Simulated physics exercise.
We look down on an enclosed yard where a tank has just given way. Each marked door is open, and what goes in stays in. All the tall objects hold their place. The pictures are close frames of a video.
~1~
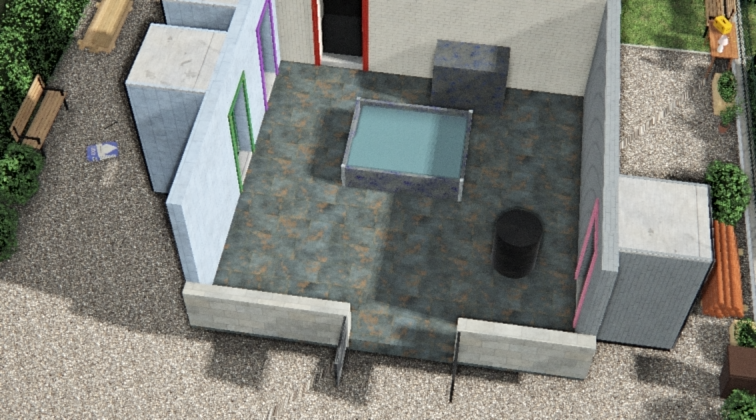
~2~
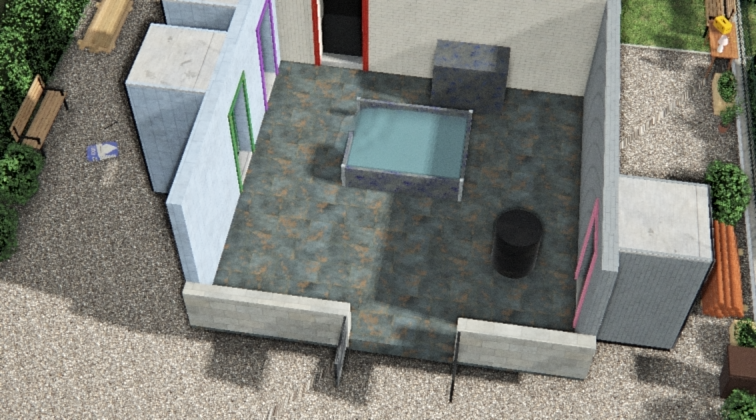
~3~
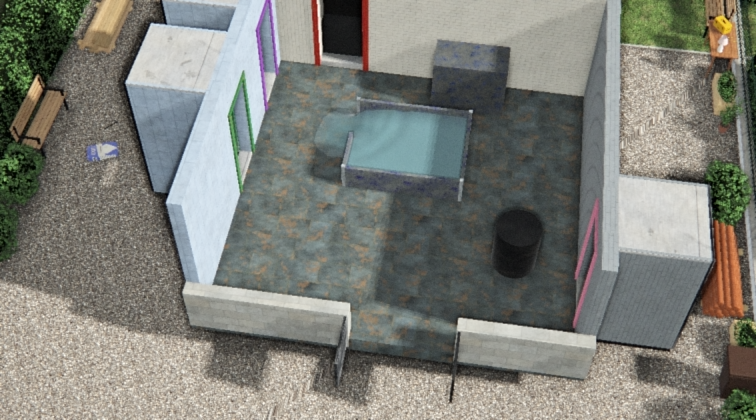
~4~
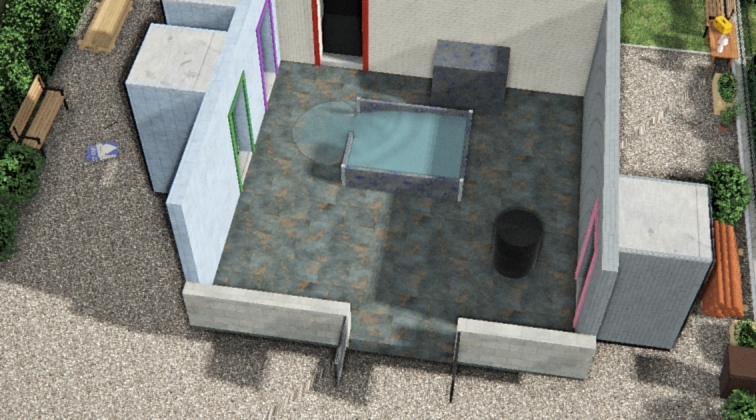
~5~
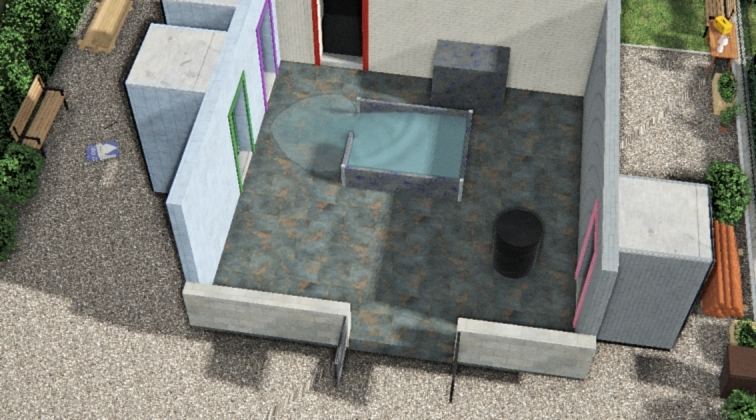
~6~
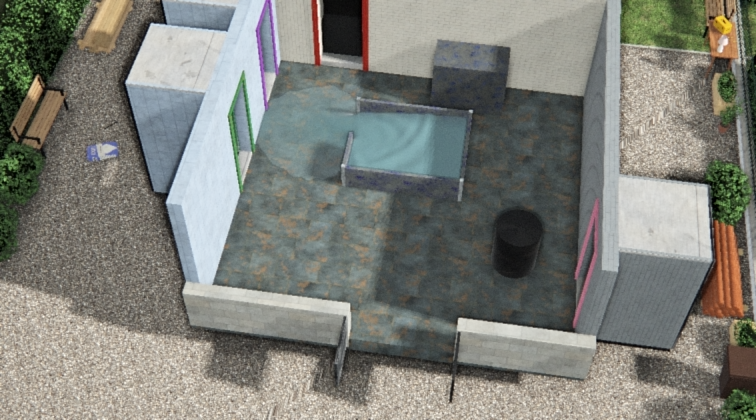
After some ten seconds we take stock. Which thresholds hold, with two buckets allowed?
The green door lets in a lot; the red door admits no more than that; the purple door lets in a lot; the pink door admits no more than that.
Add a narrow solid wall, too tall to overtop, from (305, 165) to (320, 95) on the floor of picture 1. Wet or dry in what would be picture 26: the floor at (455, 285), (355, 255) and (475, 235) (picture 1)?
As listed: Free of water, wet, free of water.
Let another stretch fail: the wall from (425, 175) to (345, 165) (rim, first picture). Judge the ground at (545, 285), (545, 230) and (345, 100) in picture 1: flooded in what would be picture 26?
In turn: Free of water, free of water, no water.
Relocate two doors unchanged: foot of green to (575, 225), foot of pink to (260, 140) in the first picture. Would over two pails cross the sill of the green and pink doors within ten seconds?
My reading: Green holds; pink takes more.
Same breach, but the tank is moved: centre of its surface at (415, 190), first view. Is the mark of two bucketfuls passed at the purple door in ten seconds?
My reading: Purple door lets less in.
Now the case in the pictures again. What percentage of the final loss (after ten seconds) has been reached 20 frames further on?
Close to 55 %.
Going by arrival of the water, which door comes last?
Last comes the door marked pink.
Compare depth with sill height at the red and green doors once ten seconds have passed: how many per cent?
About 50 and 100 per cent.
A moment on, water covers 15 % of the floor; the green door wet at the sill, nothing in, the red door not reached, the purple door under two buckets in, the pink door not reached.
Next, water covers 20 % of the floor; the green door under two buckets in, the red door wet at the sill, nothing in, the purple door over two buckets in, the pink door not reached.
Then, water covers 35 % of the floor; the green door over two buckets in, the red door wet at the sill, nothing in, the purple door far over two buckets in, the pink door not reached.
Later, water covers 50 % of the floor; the green door over two buckets in, the red door wet at the sill, nothing in, the purple door far over two buckets in, the pink door not reached.
In the end, water covers 80 % of the floor; the green door over two buckets in, the red door wet at the sill, nothing in, the purple door far over two buckets in, the pink door wet at the sill, nothing in.
